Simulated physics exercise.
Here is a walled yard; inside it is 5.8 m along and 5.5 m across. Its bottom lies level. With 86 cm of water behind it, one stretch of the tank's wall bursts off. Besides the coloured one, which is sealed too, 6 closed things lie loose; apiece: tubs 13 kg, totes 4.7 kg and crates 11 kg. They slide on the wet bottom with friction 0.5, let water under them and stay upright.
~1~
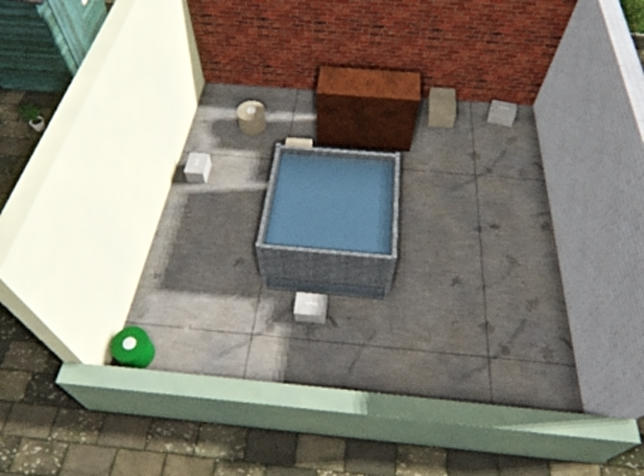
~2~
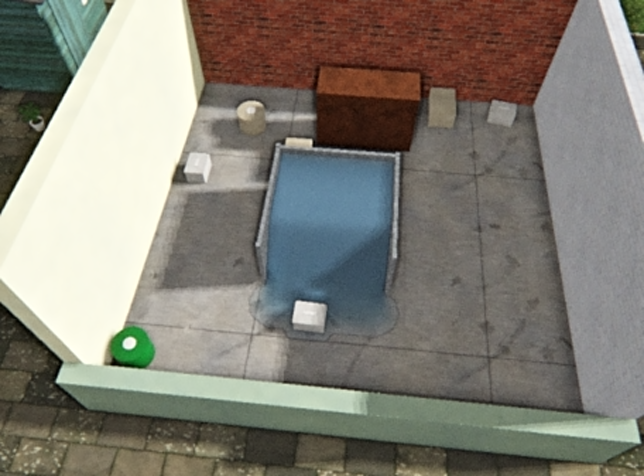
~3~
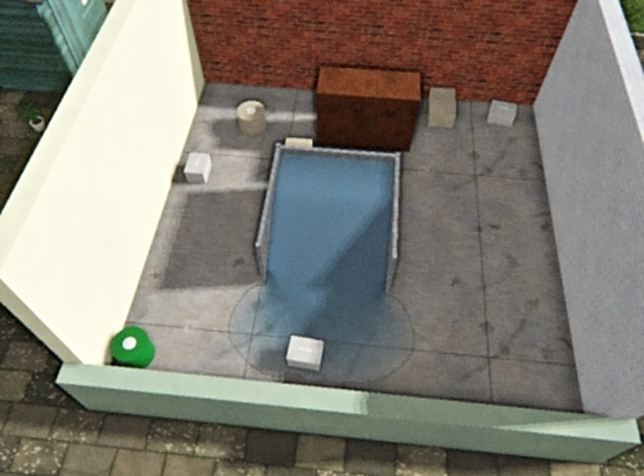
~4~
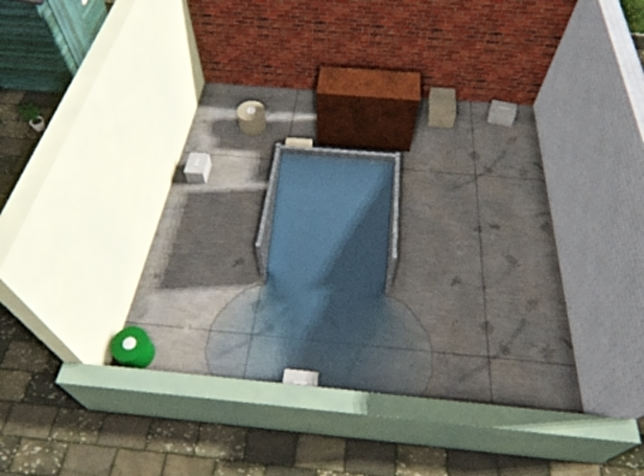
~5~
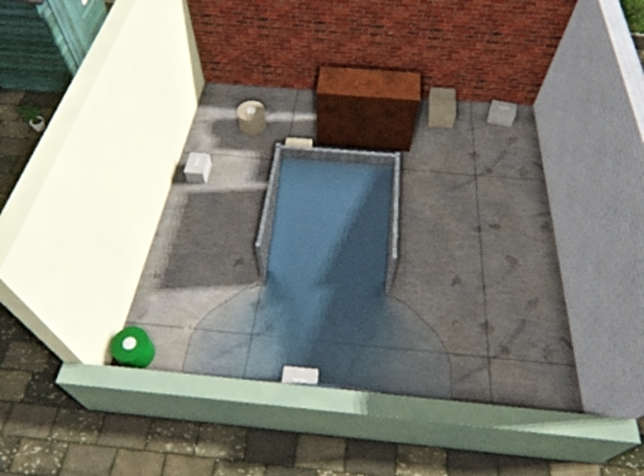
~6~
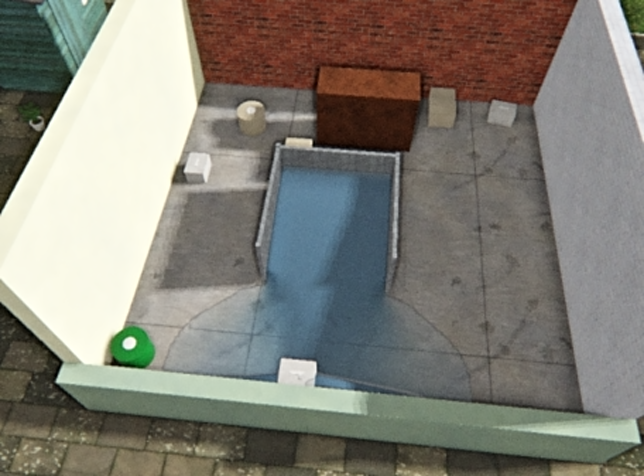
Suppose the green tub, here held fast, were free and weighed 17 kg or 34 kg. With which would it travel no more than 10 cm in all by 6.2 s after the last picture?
I expect that neither weight holds it.
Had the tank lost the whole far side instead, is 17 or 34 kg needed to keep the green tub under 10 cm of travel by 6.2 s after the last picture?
Then only the larger load is enough.
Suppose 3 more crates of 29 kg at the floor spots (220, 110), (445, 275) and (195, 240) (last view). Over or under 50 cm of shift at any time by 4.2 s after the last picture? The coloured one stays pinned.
In turn: Over, short of it, over.
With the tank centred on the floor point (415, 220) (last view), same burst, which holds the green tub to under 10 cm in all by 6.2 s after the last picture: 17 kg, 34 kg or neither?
In that case neither load is enough.
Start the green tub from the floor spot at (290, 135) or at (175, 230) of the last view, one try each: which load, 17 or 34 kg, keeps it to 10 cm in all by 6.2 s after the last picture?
In turn: Only the larger holds; neither is enough.
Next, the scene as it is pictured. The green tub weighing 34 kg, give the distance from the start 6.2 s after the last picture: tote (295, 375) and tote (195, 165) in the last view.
In turn: 350 cm, 250 cm.
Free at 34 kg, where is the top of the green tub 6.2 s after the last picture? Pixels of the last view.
Near (235, 140).
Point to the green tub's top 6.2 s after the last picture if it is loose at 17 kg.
Near (281, 128).
Then, 0.6 s after the last picture the green tub would be 29 cm from its start with 17 kg and 18 cm from its start with 34 kg; 18 cm of water round it then.
Then, 2.3 s after the last picture the green tub would be 322 cm from its start with 17 kg and 329 cm from its start with 34 kg; 8 cm of water round it then.
Then, 4.2 s after the last picture the green tub would be 414 cm from its start with 17 kg and 350 cm from its start with 34 kg; 7 cm of water round it then.
Then, 6.2 s after the last picture the green tub would be 397 cm from its start with 17 kg and 350 cm from its start with 34 kg; 8 cm of water round it then.
